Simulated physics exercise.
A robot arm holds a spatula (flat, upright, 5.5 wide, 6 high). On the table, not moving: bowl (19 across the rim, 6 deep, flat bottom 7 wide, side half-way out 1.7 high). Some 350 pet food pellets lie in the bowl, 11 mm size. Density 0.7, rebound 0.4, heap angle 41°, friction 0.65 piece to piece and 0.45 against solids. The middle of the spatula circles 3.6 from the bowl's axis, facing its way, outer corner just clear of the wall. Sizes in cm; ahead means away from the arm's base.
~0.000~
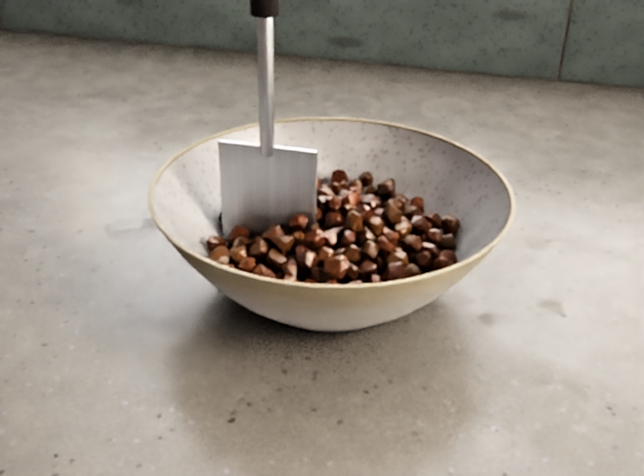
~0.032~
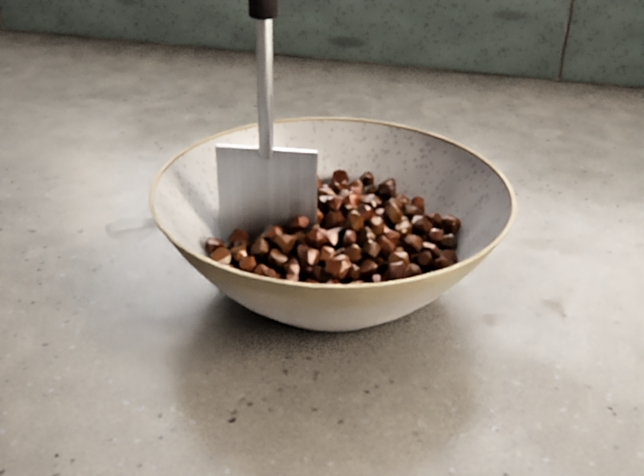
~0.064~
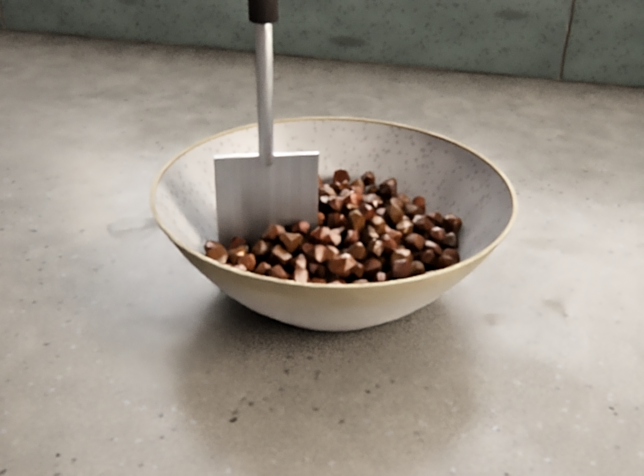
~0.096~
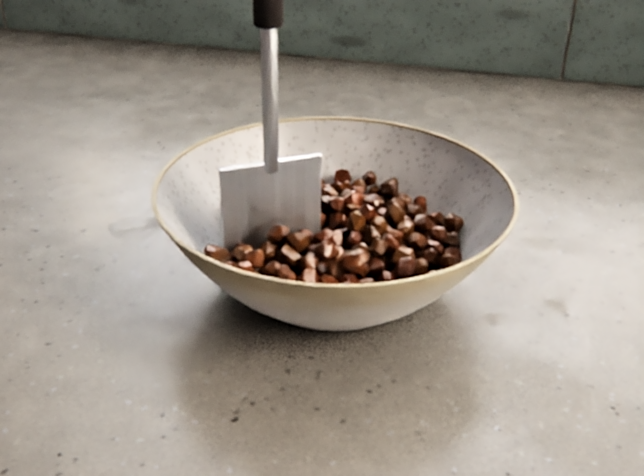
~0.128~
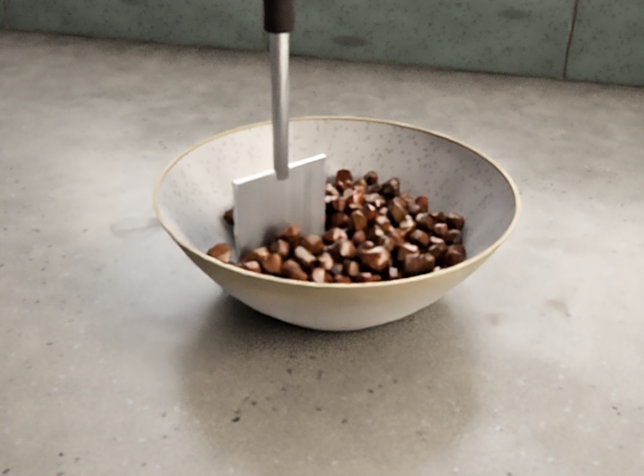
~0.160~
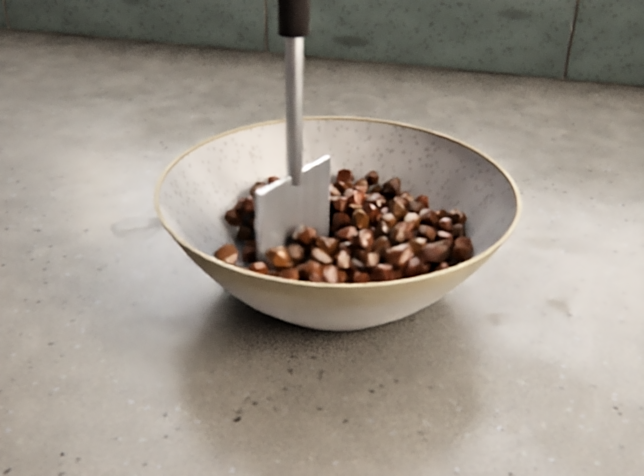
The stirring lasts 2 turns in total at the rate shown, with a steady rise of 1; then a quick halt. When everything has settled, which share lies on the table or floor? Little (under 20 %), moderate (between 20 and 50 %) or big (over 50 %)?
Share on the table or floor: Little (under 20 %).
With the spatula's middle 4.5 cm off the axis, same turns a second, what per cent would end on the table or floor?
In that case some 10 per cent.
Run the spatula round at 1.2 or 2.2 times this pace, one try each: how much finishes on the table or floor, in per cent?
Some 20 and 45 per cent.
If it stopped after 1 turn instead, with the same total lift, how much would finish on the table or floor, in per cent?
In that case some 5 per cent.
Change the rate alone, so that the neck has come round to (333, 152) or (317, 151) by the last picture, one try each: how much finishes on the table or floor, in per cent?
About 25 and 20 per cent.
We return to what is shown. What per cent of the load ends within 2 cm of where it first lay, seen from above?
Roughly 10 per cent.
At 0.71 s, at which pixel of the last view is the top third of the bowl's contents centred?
At about (246, 178).
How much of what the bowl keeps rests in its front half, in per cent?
Some 55 per cent.
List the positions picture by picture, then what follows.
The first frame shows spatula neck at (267, 119), 0° round; upper third of the load around (340, 227), from x 215 to 450, top at y 180; 354 in the bowl.
The second frame shows spatula neck at (266, 122), 6° round; upper third of the load around (340, 227), from x 215 to 450, top at y 180.
The third frame shows spatula neck at (266, 128), 21° round; upper third of the load around (335, 232), from x 215 to 450, top at y 180.
The fourth frame shows spatula neck at (271, 134), 36° round; upper third of the load around (335, 237), from x 215 to 455, top at y 180.
The fifth frame shows spatula neck at (281, 141), 51° round; upper third of the load around (339, 241), from x 215 to 455, top at y 180.
The sixth frame shows spatula neck at (294, 146), 65° round; upper third of the load around (352, 248), from x 225 to 465, top at y 180; 354 in the bowl.
By 0.71 s, 324° round, highest piece 8 above the table; 335 in the bowl, 16 on the table or floor, 3 in flight or on the tool.
By 1.26 s, 222° round, highest piece 7 above the table; 315 in the bowl, 38 on the table or floor, 1 in flight or on the tool.
By 1.74 s, 0° round, highest piece 7 above the table; 311 in the bowl, 43 on the table or floor.
By 2.44 s, 0° round, highest piece 7 above the table; 311 in the bowl, 43 on the table or floor.
Final count, 311 in the bowl, 43 on the table or floor. That is 12 % on the table or floor.
